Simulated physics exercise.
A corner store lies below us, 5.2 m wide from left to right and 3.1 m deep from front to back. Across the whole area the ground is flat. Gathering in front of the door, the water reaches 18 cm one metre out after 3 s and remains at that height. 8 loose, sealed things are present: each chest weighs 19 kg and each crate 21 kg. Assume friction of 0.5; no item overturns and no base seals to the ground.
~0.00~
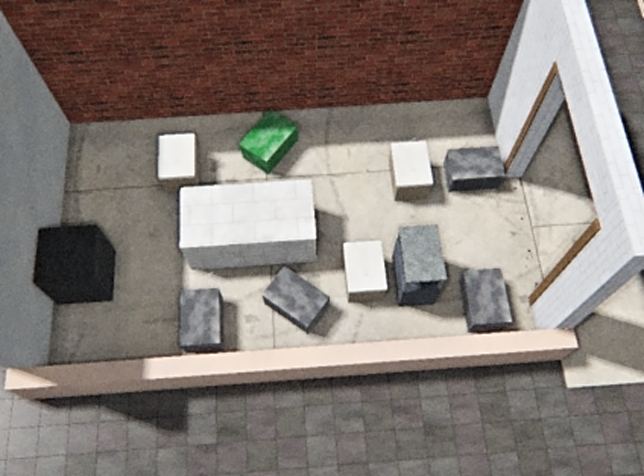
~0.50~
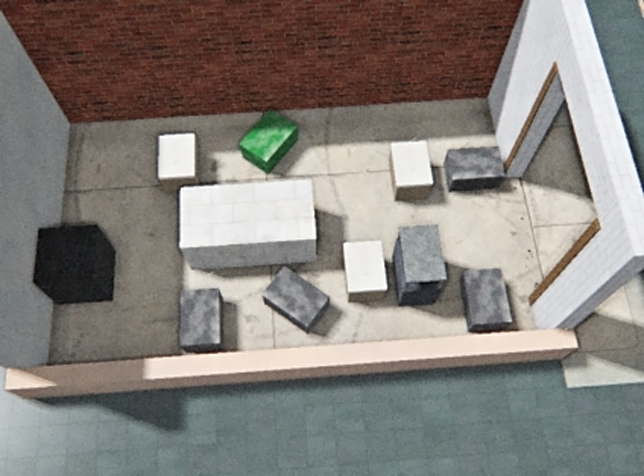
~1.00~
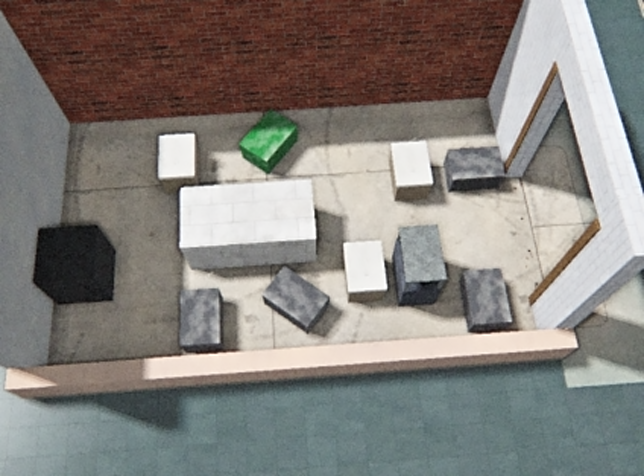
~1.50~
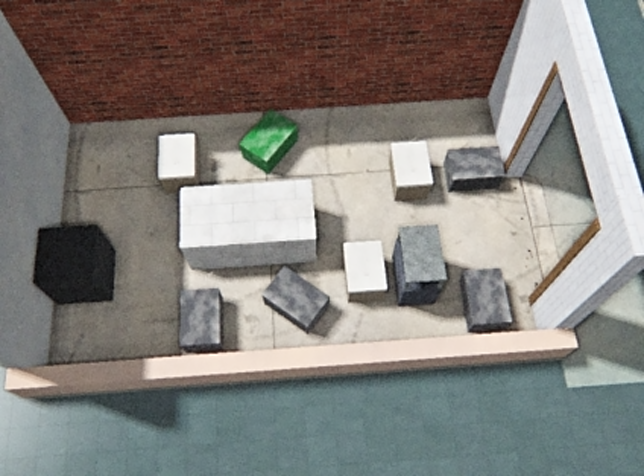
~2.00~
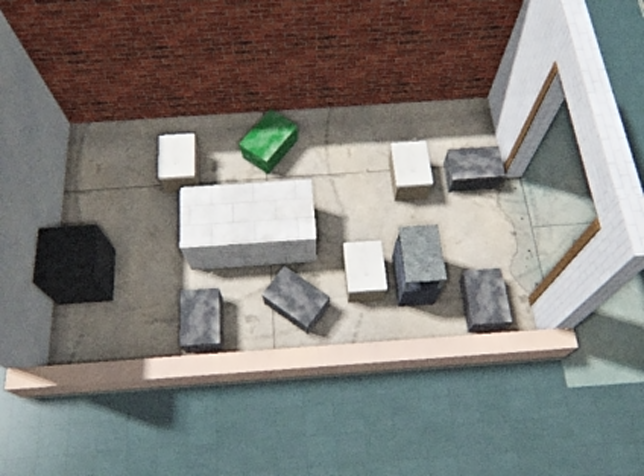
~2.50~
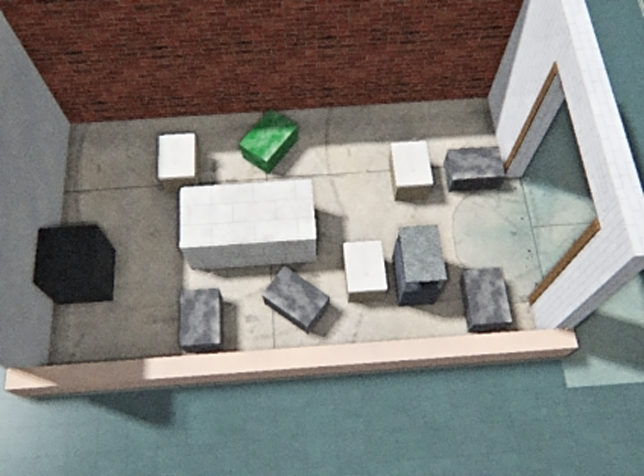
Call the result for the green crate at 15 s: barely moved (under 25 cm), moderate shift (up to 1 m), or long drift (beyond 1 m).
Long drift.
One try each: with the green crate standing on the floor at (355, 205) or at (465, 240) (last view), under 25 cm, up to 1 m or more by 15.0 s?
Try one: Large displacement; try two: Large displacement.
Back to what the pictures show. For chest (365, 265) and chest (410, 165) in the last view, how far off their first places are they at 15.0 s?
250 cm, 300 cm.
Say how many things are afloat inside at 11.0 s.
I get 7.
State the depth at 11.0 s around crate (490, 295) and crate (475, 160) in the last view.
Some 10 cm at the first, some 10 cm at the second.
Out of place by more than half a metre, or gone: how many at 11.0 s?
By then the count is 6.
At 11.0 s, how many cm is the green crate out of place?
Roughly 200 cm by then.
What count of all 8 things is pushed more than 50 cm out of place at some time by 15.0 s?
8 in all.
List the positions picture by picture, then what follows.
In the first frame, the green crate at (269, 135) rests on the ground; water covers 0.0 m2; 0 of 8 have shifted.
In the second frame, the green crate at (269, 135) rests on the ground; 0.0 m2 under water; 0 of 8 have shifted.
In the third frame, the green crate at (269, 135), on the bottom; water covers 0.0 m2; 0 of 8 have shifted.
In the fourth frame, the green crate at (269, 135), on the bottom; water covers 0.0 m2; 0 of 8 have shifted.
In the fifth frame, the green crate at (269, 135) rests on the ground; 0.1 m2 under water; 0 of 8 have shifted.
In the sixth frame, the green crate at (269, 135) rests on the ground; 0.8 m2 under water; 0 of 8 have shifted.
After 3.5 s the green crate is near (269, 135), 0.0 m from its start, aground; 0 afloat.
After 6.8 s the green crate is near (269, 135), 0.0 m from its start, aground; 0 afloat.
After 11.0 s the green crate is near (113, 127), 1.8 m from its start, afloat; 7 afloat.
After 15.0 s the green crate is near (81, 176), 2.2 m from its start, afloat; 8 afloat.
